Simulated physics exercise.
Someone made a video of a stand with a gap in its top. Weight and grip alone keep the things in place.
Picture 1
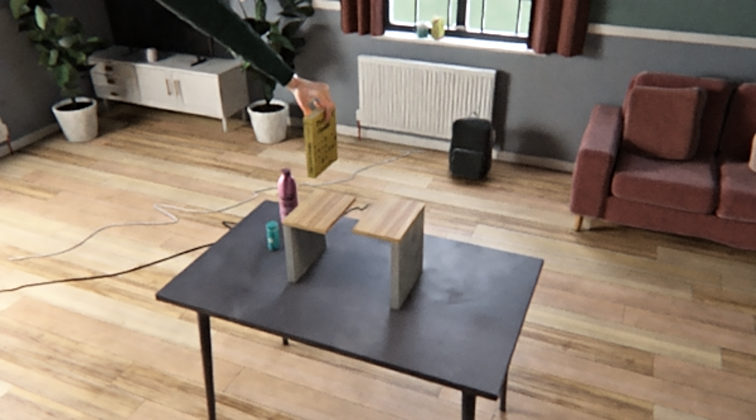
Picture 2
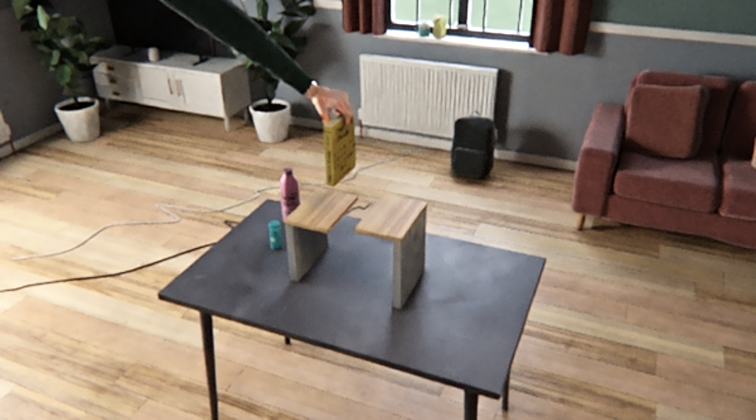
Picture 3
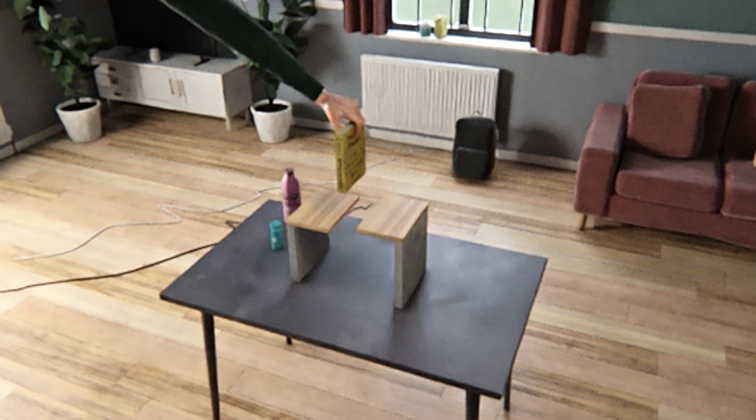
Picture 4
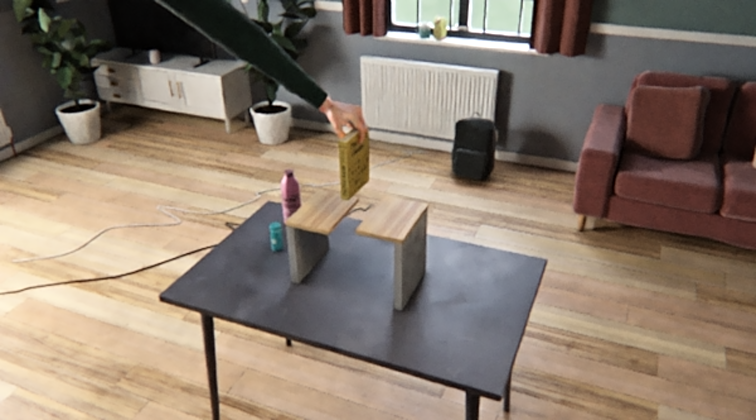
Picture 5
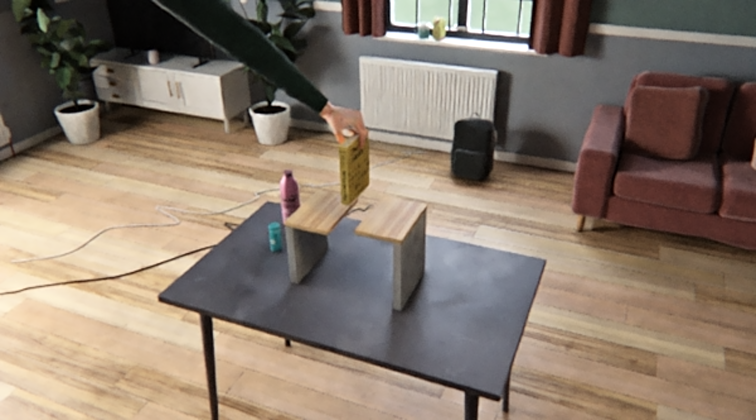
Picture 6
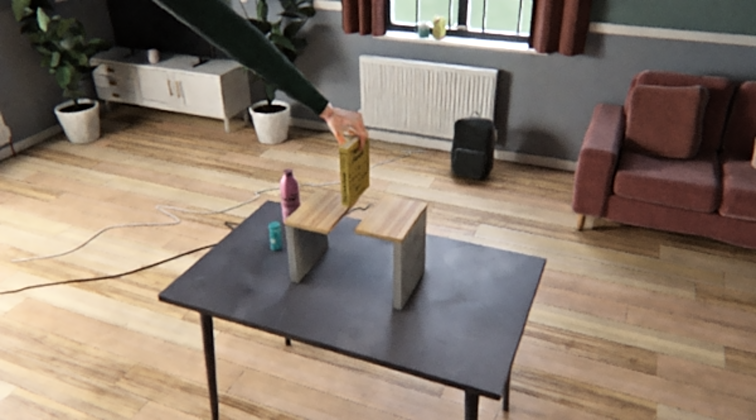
An arm in a dark green sleeve reaches in from the upper left of a wood-floored living room, seen from above at an angle, holding a yellow book. Below, a dark table carries a gapped stand with wooden tops and grey supports, a pink bottle and teal object to its left, a reddish sofa at right. The hand moves the book rightward, then lowers it slightly above the gap, the view barely shifting.
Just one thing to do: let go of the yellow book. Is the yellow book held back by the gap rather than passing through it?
No, it passes through.
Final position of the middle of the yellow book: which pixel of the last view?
The object ends up somewhere near (358, 252).
Then, 0.30 s past the last view, yellow book displaced about its own width near (357, 220).
Then, 0.40 s past the last view, yellow book displaced well along near (358, 251).
Finally, moved from the start, yellow book; the other 2 still in place. Final places as the last picture's camera would see them, yellow book near (358, 253). The book drops through.
